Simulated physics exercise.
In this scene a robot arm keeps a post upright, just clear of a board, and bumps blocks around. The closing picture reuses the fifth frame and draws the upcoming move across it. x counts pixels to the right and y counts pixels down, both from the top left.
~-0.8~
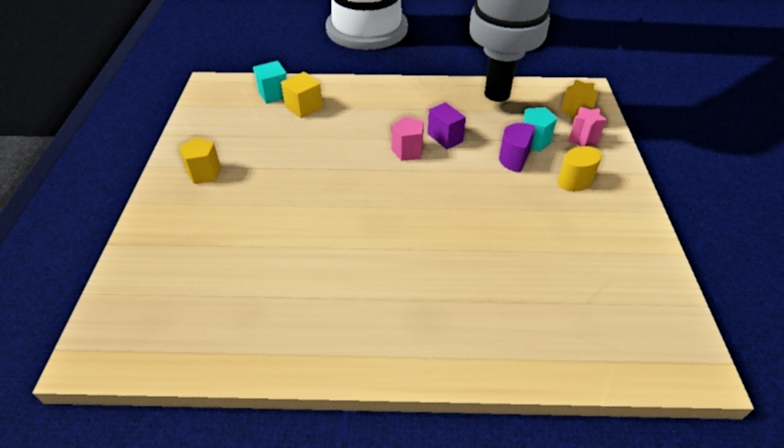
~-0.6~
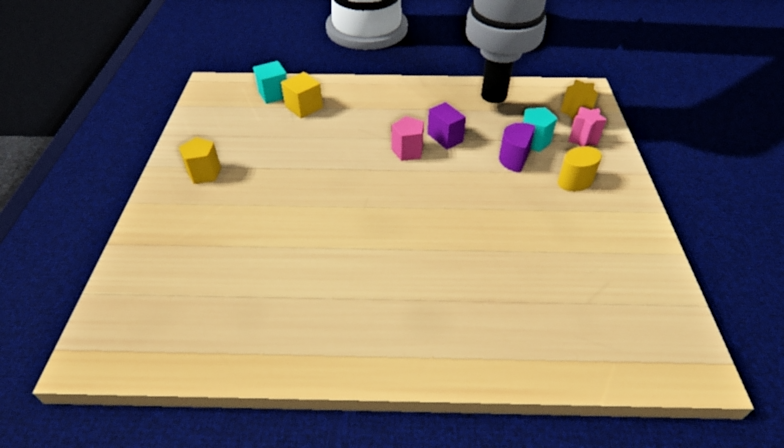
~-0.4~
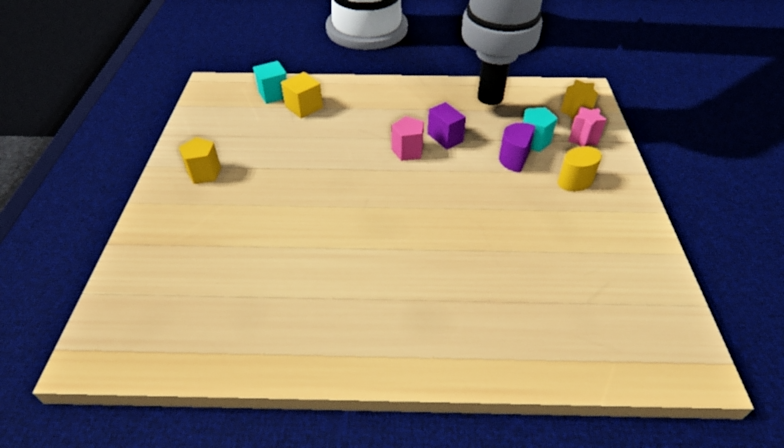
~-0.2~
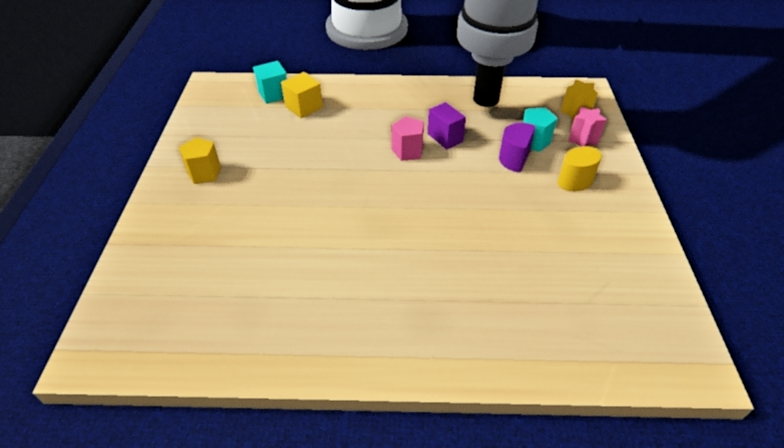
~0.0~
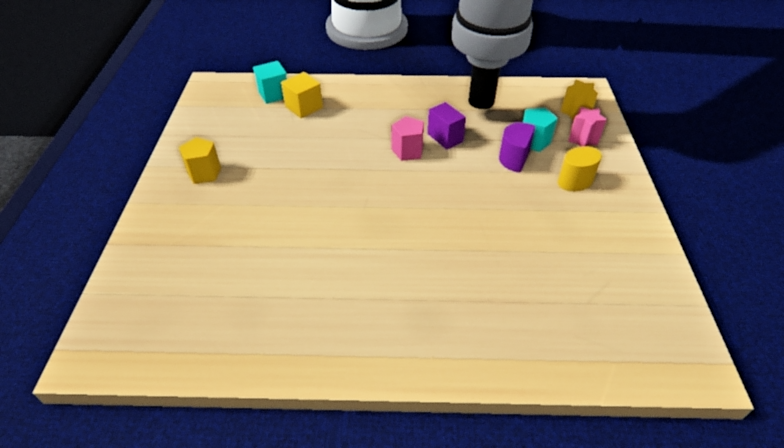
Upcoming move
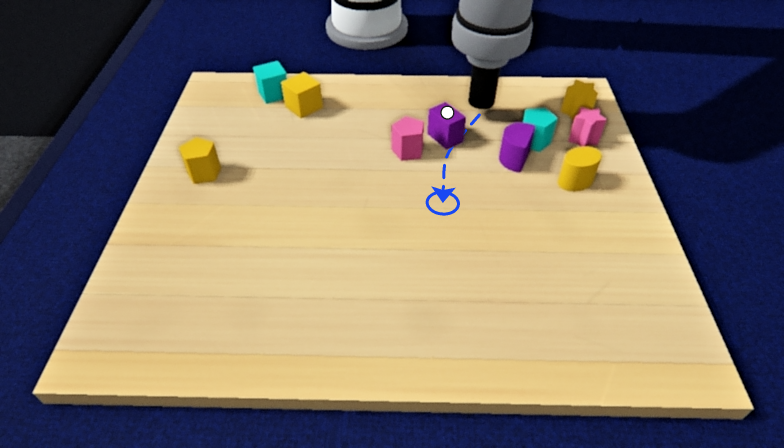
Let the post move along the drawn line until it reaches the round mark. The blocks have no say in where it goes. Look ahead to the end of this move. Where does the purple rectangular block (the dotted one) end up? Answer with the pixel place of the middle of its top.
It comes to (423, 125).
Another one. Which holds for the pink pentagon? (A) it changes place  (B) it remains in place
The one that fits is A, it changes place.
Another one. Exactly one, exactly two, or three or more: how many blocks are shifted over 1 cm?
Two.
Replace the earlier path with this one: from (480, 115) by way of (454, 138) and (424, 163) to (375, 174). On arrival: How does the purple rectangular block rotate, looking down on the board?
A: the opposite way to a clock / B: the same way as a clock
The correct letter is B.
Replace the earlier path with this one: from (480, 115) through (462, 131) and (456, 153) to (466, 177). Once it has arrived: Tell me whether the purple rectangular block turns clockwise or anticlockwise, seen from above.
Answer: With the clock.
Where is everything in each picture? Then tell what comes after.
Lower end of the post at (497, 95), tops of blocks, pink pentagon at (409, 126), purple rectangular block at (447, 113), purple D-shaped block at (519, 133), in the first picture.
Post at (494, 96), blocks as before, in the second picture.
Post at (490, 98), blocks as before, in the third picture.
Post at (486, 100), blocks as before, in the fourth picture.
Post at (481, 102), pink pentagon at (409, 126), purple rectangular block at (447, 113), purple D-shaped block at (519, 133), in the fifth picture.
The drawn path runs from (480, 115) through (459, 139) and (444, 168) to (443, 203); the dot is on the purple rectangular block.
On the path given first. One third of the way, post at (460, 126); purple rectangular block at (437, 118), turned 25° clockwise.
Two thirds of the way, post at (445, 155); pink pentagon at (396, 127); purple rectangular block at (423, 125), turned 50° clockwise.
At the end, post at (444, 190); pink pentagon at (396, 127); purple rectangular block at (423, 125), turned 50° clockwise; purple D-shaped block not moved.
